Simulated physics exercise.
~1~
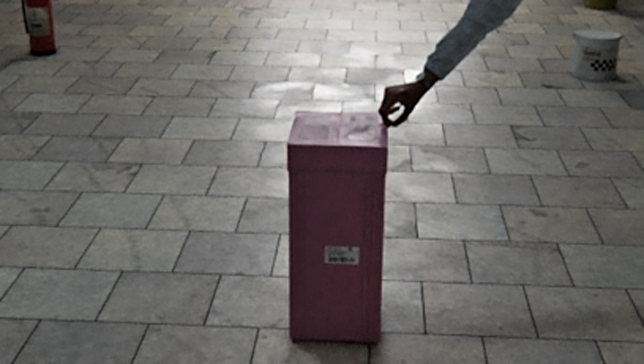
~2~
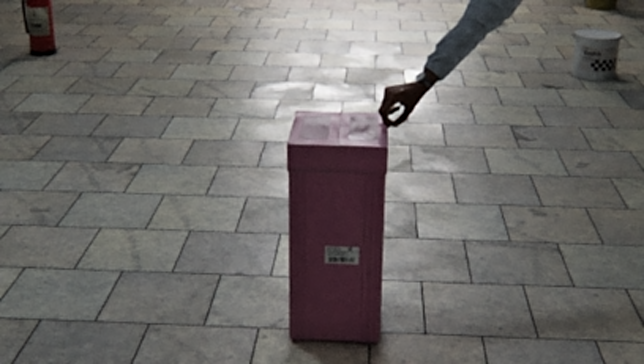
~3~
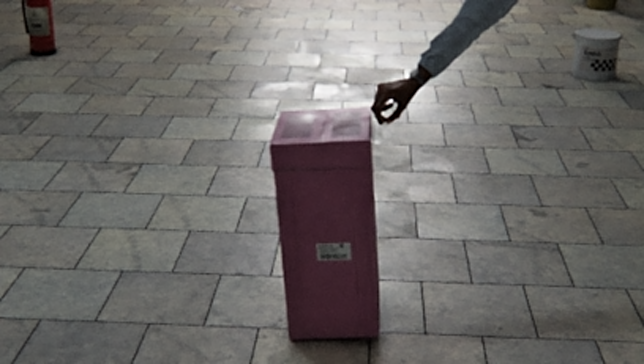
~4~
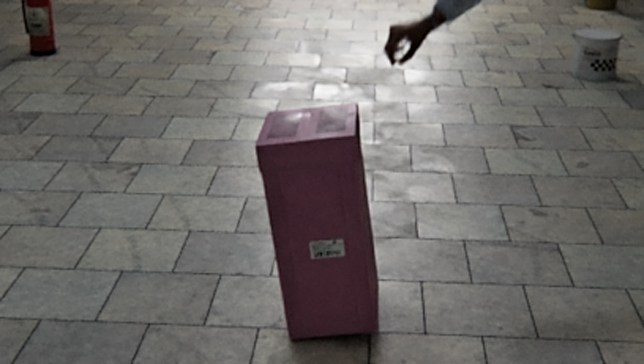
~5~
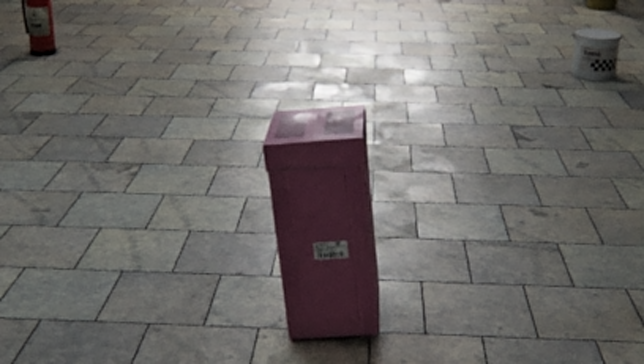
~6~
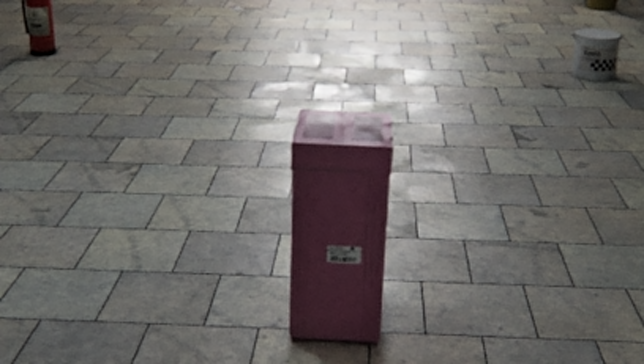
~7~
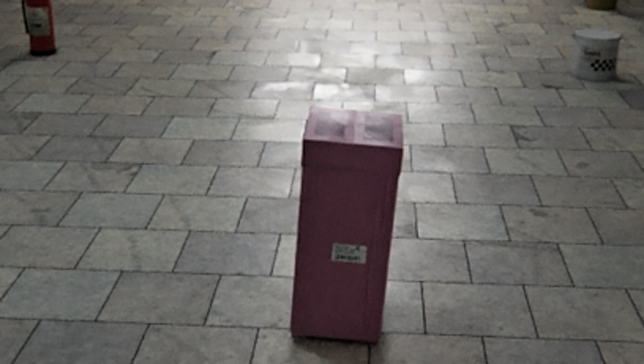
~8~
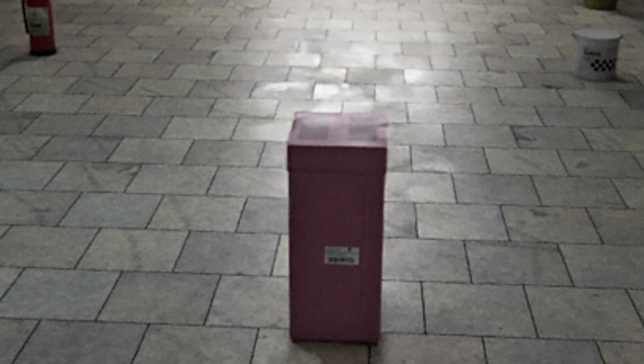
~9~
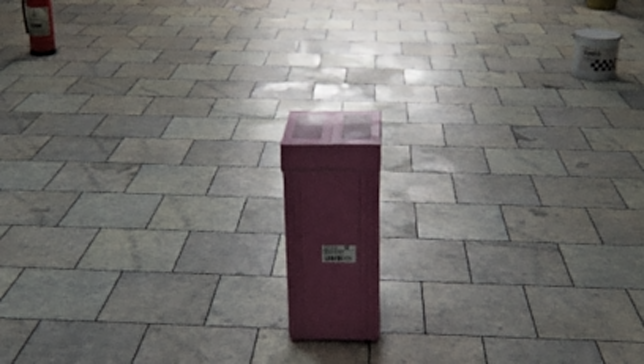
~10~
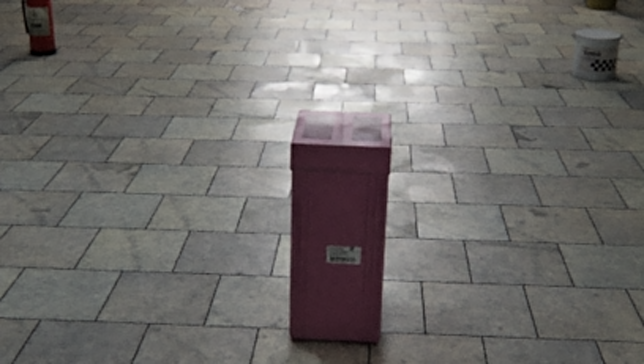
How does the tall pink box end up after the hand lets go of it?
It rocks from side to side in shrinking sways and ends up standing upright on its base.
